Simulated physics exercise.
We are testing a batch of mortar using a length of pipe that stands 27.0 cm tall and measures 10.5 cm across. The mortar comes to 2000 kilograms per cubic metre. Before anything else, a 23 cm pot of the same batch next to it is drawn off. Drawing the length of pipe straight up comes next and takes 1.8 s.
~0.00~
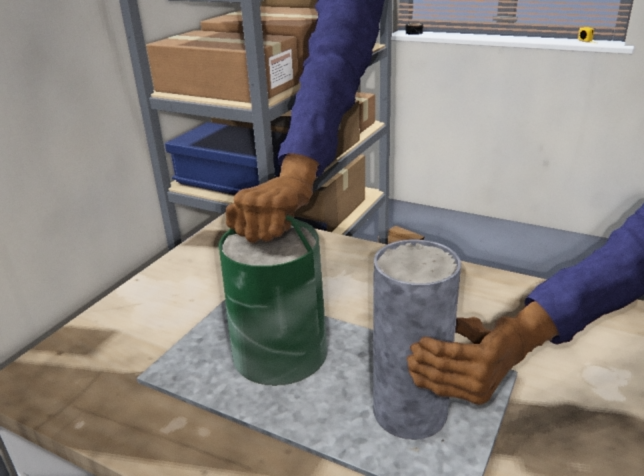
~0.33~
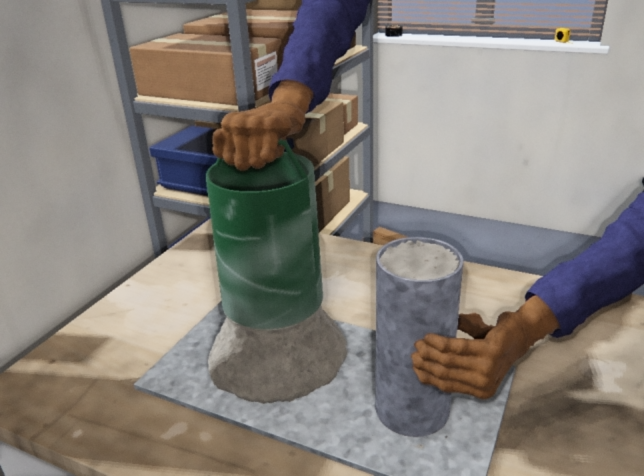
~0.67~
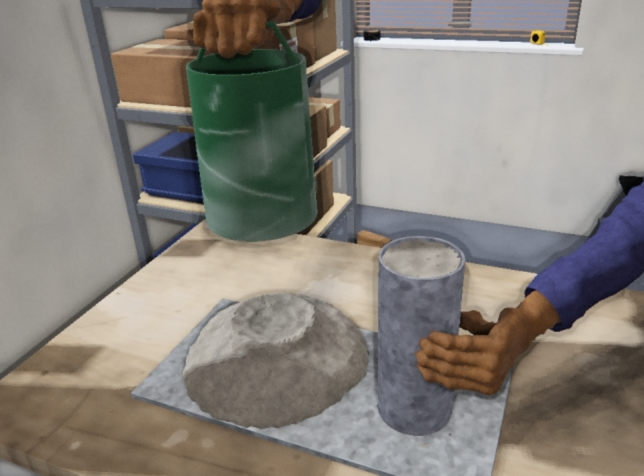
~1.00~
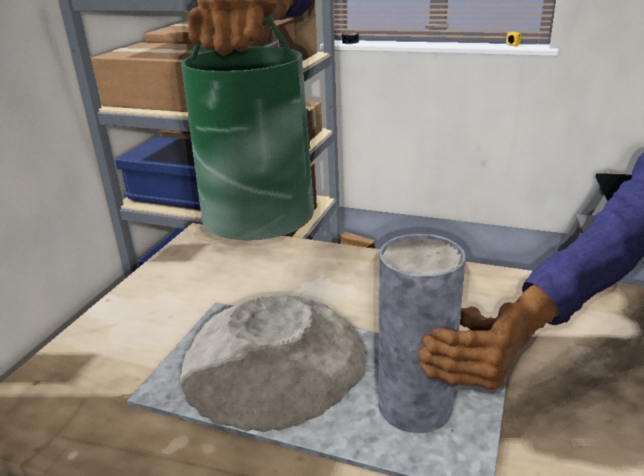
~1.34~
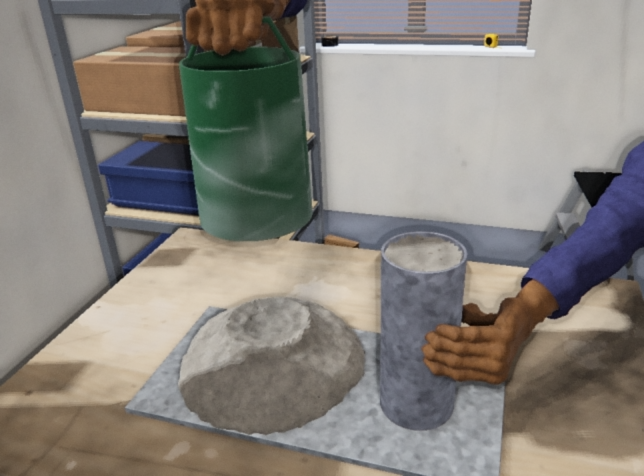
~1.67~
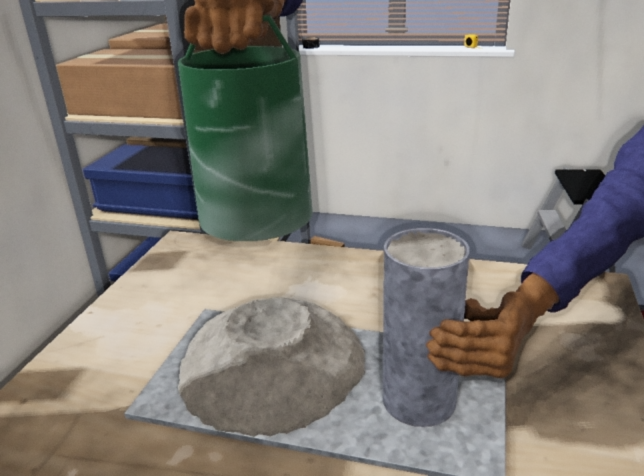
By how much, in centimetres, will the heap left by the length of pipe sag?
The heap sags by roughly 16 cm.
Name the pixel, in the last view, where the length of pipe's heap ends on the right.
About pixel (496, 412).
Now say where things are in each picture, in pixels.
Middle of the pot's mouth at (269, 242), still down; middle of the length of pipe's top at (417, 262), not yet moved, in the first picture.
Middle of the pot's mouth at (260, 172), raised 12 cm; middle of the length of pipe's top at (419, 260), not yet moved, in the second picture.
Middle of the pot's mouth at (246, 63), raised 28 cm; what the pot left 8.9 cm high and 32 cm wide, top at (273, 319); middle of the length of pipe's top at (421, 258), not yet moved, in the third picture.
Middle of the pot's mouth at (242, 60), raised 28 cm; what the pot left 8.9 cm high and 32 cm wide, top at (270, 321); middle of the length of pipe's top at (422, 255), not yet moved, in the fourth picture.
Middle of the pot's mouth at (241, 60), raised 28 cm; what the pot left 8.9 cm high and 32 cm wide, top at (268, 323); middle of the length of pipe's top at (424, 253), not yet moved, in the fifth picture.
Middle of the pot's mouth at (240, 59), raised 28 cm; what the pot left 8.9 cm high and 32 cm wide, top at (268, 324); middle of the length of pipe's top at (426, 249), not yet moved, in the sixth picture.
After 2.1 s, the length of pipe is up 5.9 cm; the mortar has come down 2.1 cm to 25 cm and is 14 cm wide.
After 2.6 s, the length of pipe is up 18 cm; the mortar has come down 16 cm to 11 cm and is 23 cm wide.
After 3.0 s, the length of pipe is up 27 cm; the mortar has come down 16 cm to 11 cm and is 23 cm wide.
After 3.6 s, the length of pipe is clear; the mortar has come down 16 cm to 11 cm and is 23 cm wide.
After 4.1 s, at rest, the length of pipe is clear; the mortar has come down 16 cm to 11 cm and is 23 cm wide.
